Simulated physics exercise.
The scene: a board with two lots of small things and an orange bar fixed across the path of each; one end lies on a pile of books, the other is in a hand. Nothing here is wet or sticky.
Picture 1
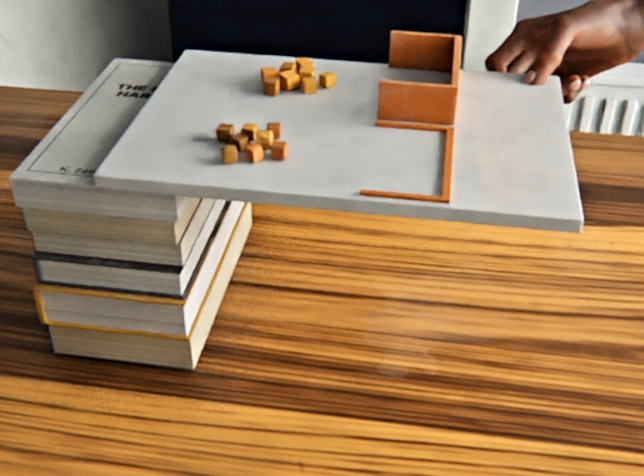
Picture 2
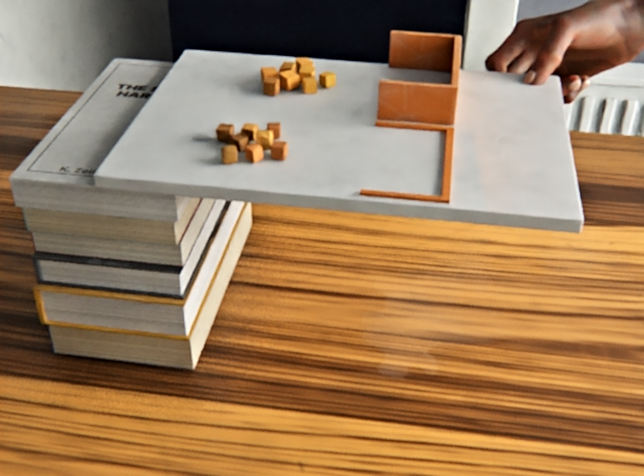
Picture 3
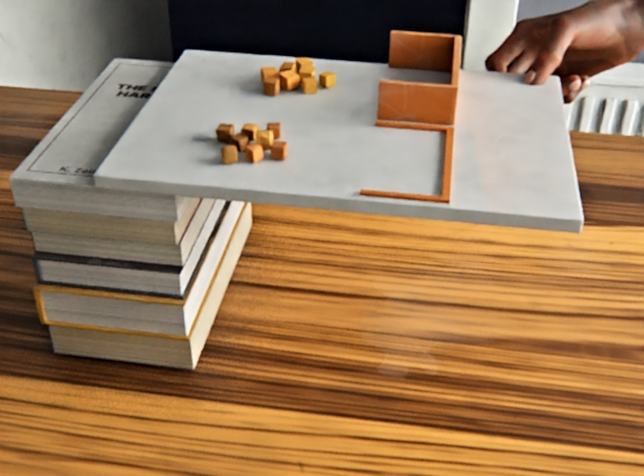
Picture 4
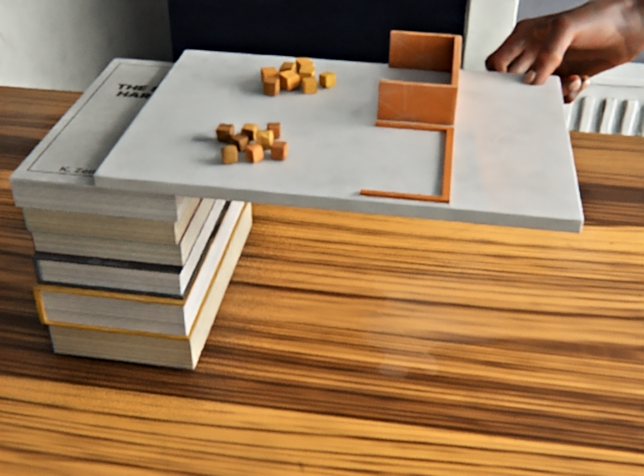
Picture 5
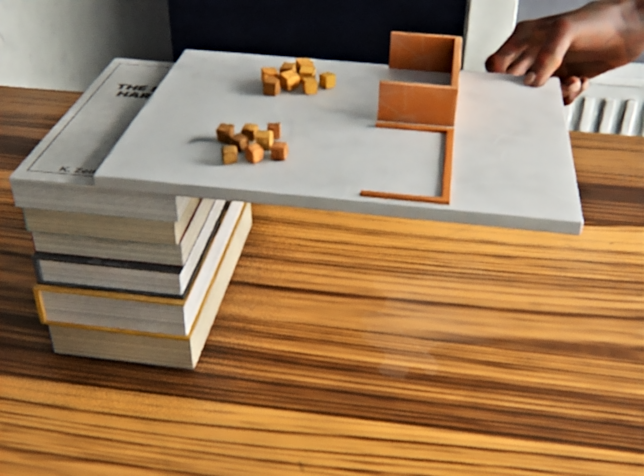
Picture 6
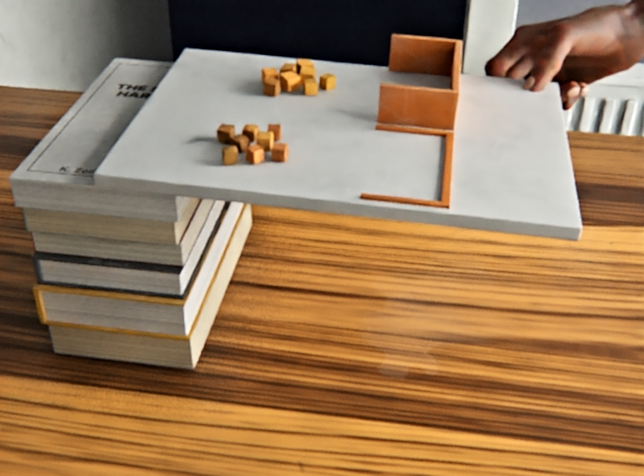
At first, a pale board lies level, its left side on a tall pile of books and its right end held by a hand, with two clusters of small brown cubes and orange-brown bars on top. Then the hand lowers the held end very slightly, while both clusters stay still.
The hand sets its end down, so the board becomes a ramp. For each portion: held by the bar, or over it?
Nearer portion: It jumps the barrier. Farther portion: It piles up behind the barrier.
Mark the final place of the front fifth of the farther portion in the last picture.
Close to (397, 214).
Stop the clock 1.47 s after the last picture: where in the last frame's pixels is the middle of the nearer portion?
Close to (289, 191).
Then, 0.71 s on from there, board sloping at 15°; nearer portion where it was; farther portion where it was.
Then, 1.47 s on from there, board sloping at 30°; nearer portion on its way down; farther portion on its way down.
Then, 2.37 s on from there, board resting at 39°; nearer portion the whole lot past its bar; farther portion has reached its bar.
In the end, board resting at 39°; nearer portion the whole lot past its bar; farther portion gathered behind its bar.
